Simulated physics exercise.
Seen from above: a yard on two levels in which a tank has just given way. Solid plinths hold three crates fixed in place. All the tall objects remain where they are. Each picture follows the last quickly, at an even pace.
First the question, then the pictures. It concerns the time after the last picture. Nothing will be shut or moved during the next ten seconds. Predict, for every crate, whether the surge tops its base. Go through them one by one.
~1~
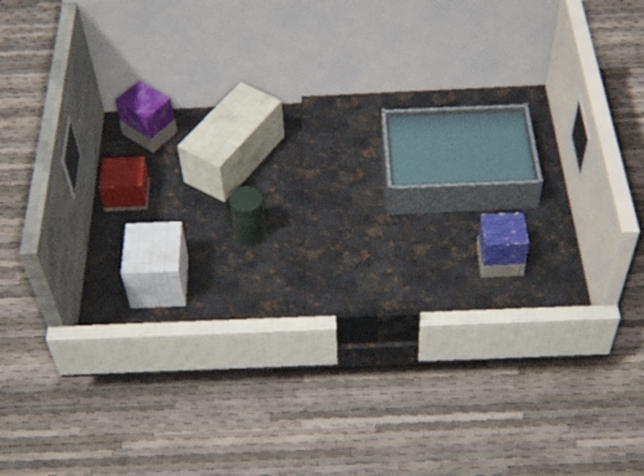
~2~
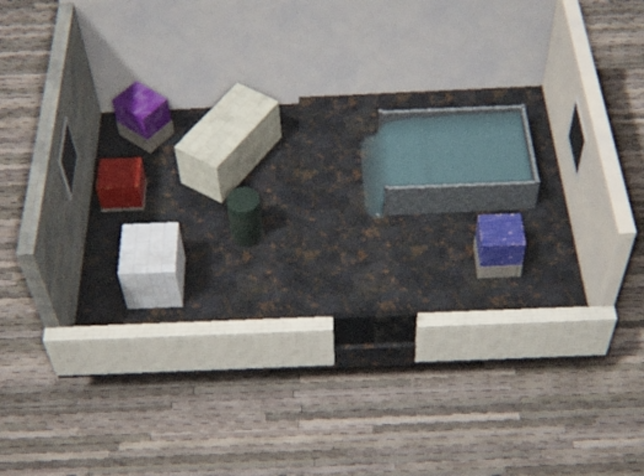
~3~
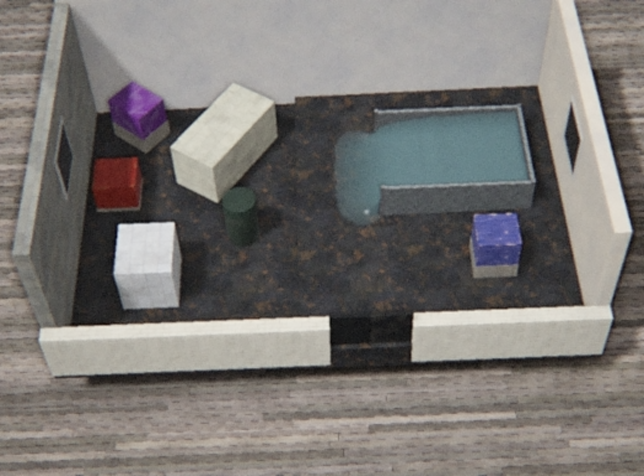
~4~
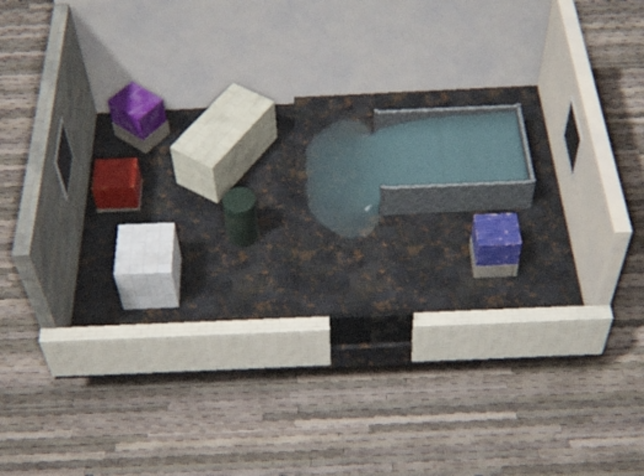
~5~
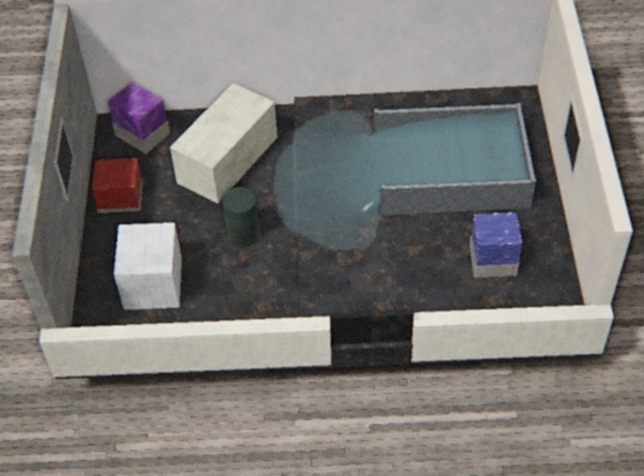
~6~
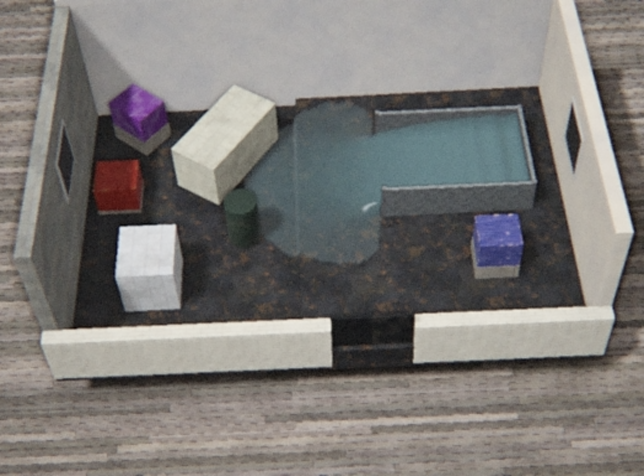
Red crate: Not safe; blue crate: Safe; purple crate: Safe.
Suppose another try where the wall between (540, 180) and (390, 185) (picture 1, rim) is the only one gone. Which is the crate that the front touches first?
Answer: The blue one.
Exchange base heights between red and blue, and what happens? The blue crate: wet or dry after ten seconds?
The blue crate is not reached.
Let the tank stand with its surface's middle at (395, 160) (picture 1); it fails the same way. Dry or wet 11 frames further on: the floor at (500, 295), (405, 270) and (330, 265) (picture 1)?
As listed: Free of water, free of water, not flooded.
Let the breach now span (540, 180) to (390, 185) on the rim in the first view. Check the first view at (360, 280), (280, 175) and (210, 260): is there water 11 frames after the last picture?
Those three places would be soaking, still unsoaked and still unsoaked, in that order.
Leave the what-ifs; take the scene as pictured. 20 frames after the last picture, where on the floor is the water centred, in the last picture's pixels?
I reckon somewhere around (276, 211).
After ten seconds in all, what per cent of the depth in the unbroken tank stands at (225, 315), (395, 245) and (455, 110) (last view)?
Going in order, roughly 20, 0 and 0 %.
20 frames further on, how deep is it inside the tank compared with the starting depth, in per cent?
Roughly 22 percent.
A moment on, water covers 30 % of the floor; the red crate water round its plinth, the blue crate not reached, the purple crate not reached.
Next, water covers 45 % of the floor; the red crate water round its plinth, the blue crate not reached, the purple crate water round its plinth.
Then, water covers 55 % of the floor; the red crate water round its plinth, the blue crate not reached, the purple crate water round its plinth.
Later, water covers 55 % of the floor; the red crate water round its plinth, the blue crate not reached, the purple crate water round its plinth.
In the end, water covers 50 % of the floor; the red crate was topped, the blue crate stayed above the water, the purple crate stayed above the water.
